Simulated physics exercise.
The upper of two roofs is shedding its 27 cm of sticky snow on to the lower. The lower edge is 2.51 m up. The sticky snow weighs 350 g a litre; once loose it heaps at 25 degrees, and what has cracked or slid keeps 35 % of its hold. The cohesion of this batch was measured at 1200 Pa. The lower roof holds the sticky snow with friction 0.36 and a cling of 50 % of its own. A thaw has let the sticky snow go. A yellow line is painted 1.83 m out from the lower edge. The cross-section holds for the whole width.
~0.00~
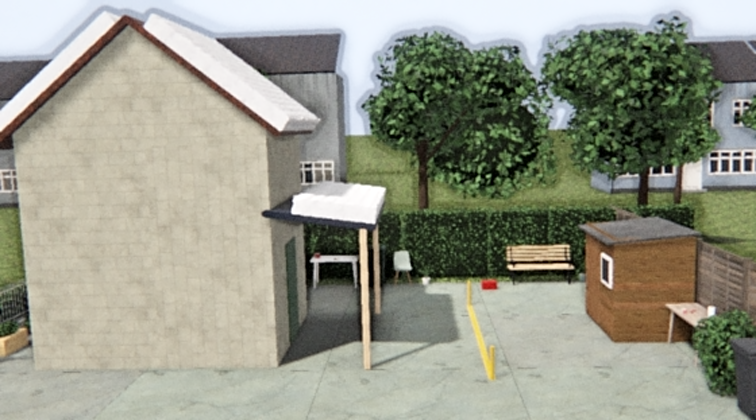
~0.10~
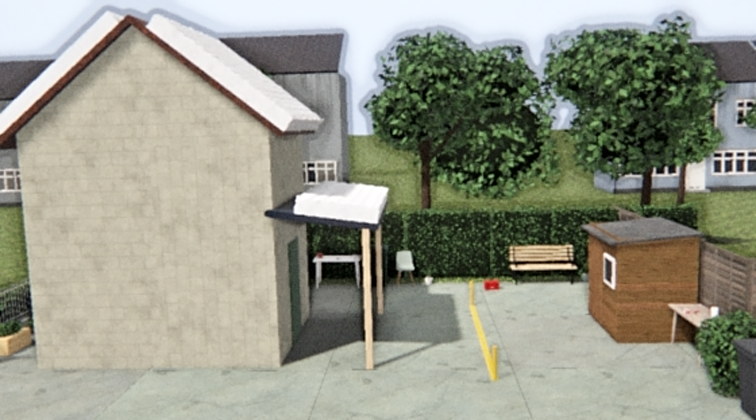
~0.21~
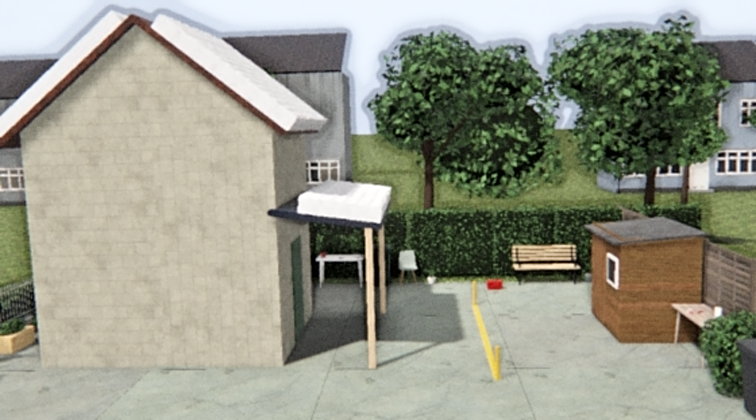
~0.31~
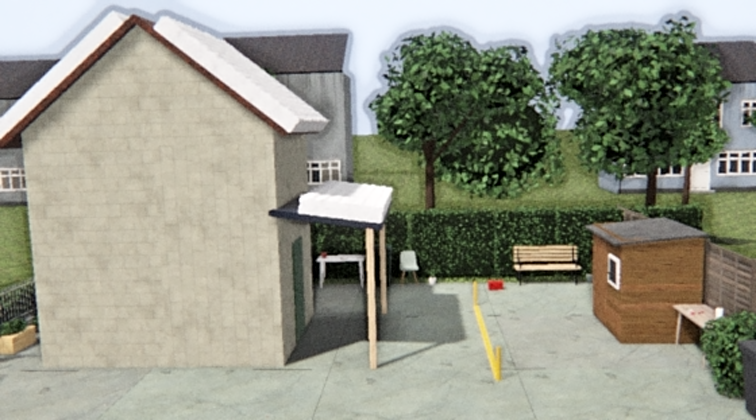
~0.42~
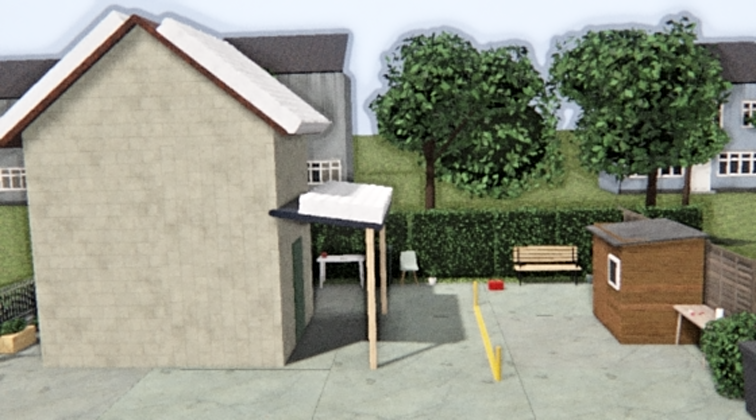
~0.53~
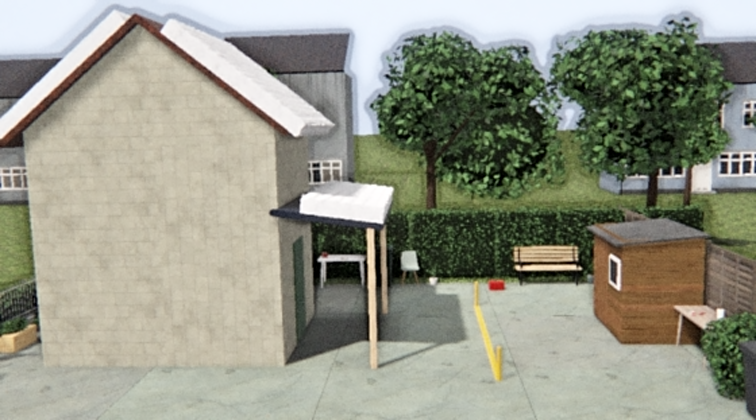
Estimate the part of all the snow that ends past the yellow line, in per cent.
Close to 3 per cent.
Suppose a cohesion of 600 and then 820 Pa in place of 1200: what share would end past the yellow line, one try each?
In turn about 20 %, 8 %.
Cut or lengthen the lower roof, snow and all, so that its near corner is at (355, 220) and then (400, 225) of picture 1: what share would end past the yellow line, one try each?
In turn about 6 %, 0 %.
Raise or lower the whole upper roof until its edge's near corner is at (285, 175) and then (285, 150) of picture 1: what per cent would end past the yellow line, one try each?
In turn about 0 %, 0 %.
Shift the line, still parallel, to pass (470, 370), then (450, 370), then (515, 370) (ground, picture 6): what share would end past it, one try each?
In turn about 8 %, 14 %, 1 %.
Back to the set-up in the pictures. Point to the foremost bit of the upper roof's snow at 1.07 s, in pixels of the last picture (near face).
Near (336, 196).
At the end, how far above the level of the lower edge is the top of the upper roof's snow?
Roughly 0.9 m.
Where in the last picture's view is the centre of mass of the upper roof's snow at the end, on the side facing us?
At about (392, 289).
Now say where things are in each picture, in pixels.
Leading edge of the sticky snow at (281, 113), in the first picture.
Leading edge of the sticky snow at (284, 113), its middle shifted 6 mm, in the second picture.
Leading edge of the sticky snow at (288, 113), its middle shifted 2.2 cm, in the third picture.
Leading edge of the sticky snow at (291, 124), its middle shifted 5.0 cm, 2 % of it past the upper edge, in one piece, in the fourth picture.
Leading edge of the sticky snow at (293, 116), its middle shifted 9.3 cm, 3 % of it past the upper edge, in one piece, in the fifth picture.
Leading edge of the sticky snow at (297, 127), its middle shifted 15 cm, 6 % of it past the upper edge, in one piece, in the sixth picture.
After 1.07 s, none is below the lower edge and 0 % is past the line.
After 1.71 s, none is below the lower edge and 0 % is past the line.
After 2.36 s, none is below the lower edge and 0 % is past the line.
After 3.00 s, 26 % is below the lower edge and 0 % is past the line.
After 4.40 s, at the end, 43 % is below the lower edge and 3 % is past the line.
